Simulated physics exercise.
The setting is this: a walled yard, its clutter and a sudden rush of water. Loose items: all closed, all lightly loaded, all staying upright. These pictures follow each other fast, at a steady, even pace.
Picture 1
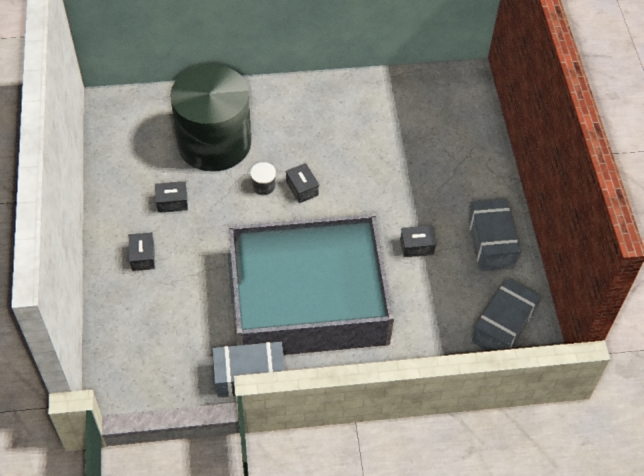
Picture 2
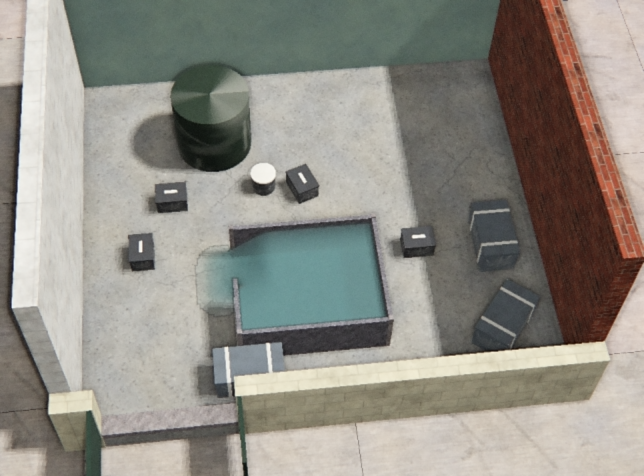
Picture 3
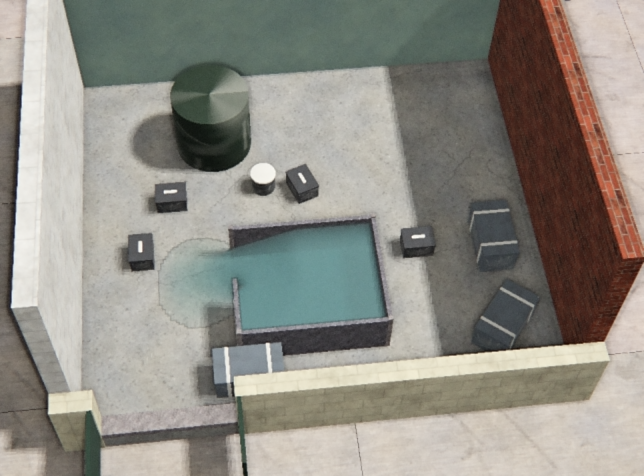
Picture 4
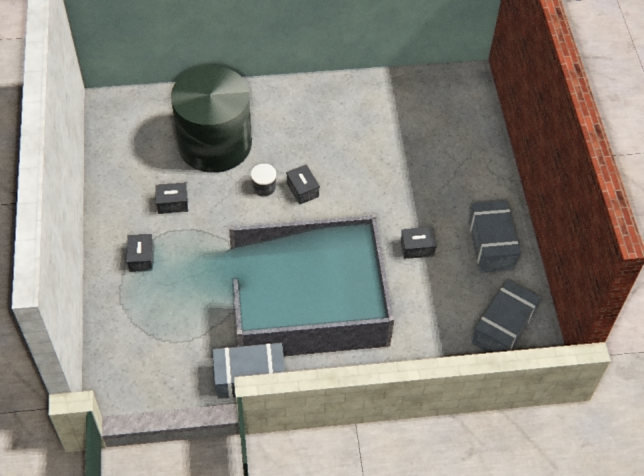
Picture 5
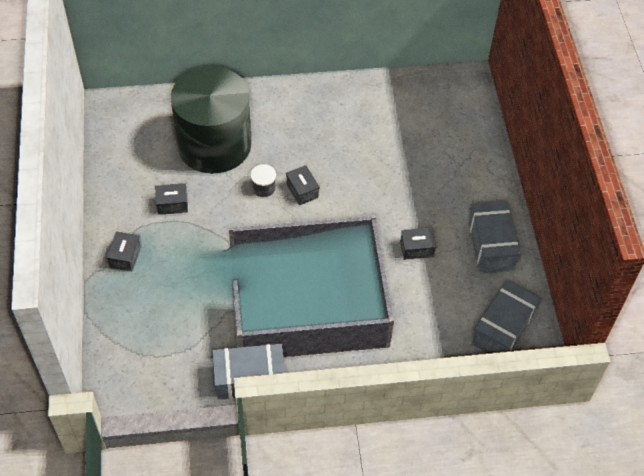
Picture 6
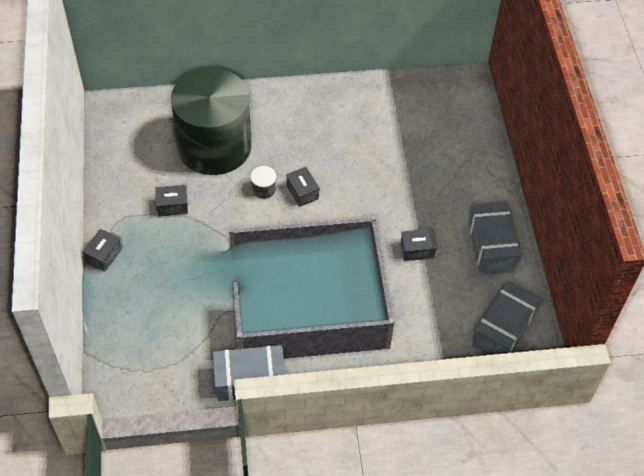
Water burst through the left side of the raised pool and spread in a widening sheet across the walled yard, then pushed one dark box leftward, turning it, while the other things barely moved.
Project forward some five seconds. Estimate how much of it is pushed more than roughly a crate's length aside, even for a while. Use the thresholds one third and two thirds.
I'd put it under one third.
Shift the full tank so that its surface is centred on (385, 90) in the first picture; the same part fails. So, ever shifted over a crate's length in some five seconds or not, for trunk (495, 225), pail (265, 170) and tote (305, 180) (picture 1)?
Object by object, in turn: Lingered near its place, travelled a good distance, travelled a good distance.
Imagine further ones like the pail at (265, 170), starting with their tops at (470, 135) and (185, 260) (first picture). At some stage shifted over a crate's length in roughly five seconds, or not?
In sequence: Doesn't go far, travels that far.
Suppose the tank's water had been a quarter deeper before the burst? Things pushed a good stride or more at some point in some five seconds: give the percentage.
I'd put it near 20 percent.
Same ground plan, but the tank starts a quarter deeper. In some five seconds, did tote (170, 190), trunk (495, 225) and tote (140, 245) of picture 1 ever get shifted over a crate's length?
Note, in sequence: Past that mark / within that / past that mark.
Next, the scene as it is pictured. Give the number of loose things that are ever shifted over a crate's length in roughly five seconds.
2.
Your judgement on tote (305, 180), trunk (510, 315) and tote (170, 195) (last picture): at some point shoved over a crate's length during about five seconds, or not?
In sequence: Fell short, fell short, covered the distance.
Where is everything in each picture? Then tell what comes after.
The first frame shows a tote at (141, 246) rests on the ground; a pail at (263, 172) rests on the ground; 0 of 8 have shifted.
The second frame shows a tote at (141, 247), on the bottom; a pail at (263, 173), on the bottom; 0 of 8 have shifted.
The third frame shows a tote at (140, 247), on the bottom; a pail at (263, 173) rests on the ground; 0 of 8 have shifted.
The fourth frame shows a tote at (139, 248) rests on the ground; a pail at (264, 173), on the bottom; 0 of 8 have shifted.
The fifth frame shows a tote at (123, 246), on the bottom, close to its start; a pail at (263, 174), on the bottom; 1 of 8 have shifted.
The sixth frame shows a tote at (101, 245) rests on the ground, a stride from its start; a pail at (263, 176), on the bottom; 1 of 8 have shifted.
A moment on, 1 of 8 are well off their spots; 1 afloat.
Next, 2 of 8 are well off their spots; 1 afloat.
Later, 2 of 8 are well off their spots; 2 afloat.
In the end, 2 of 8 are well off their spots, and 2 have been at some point; 2 afloat.
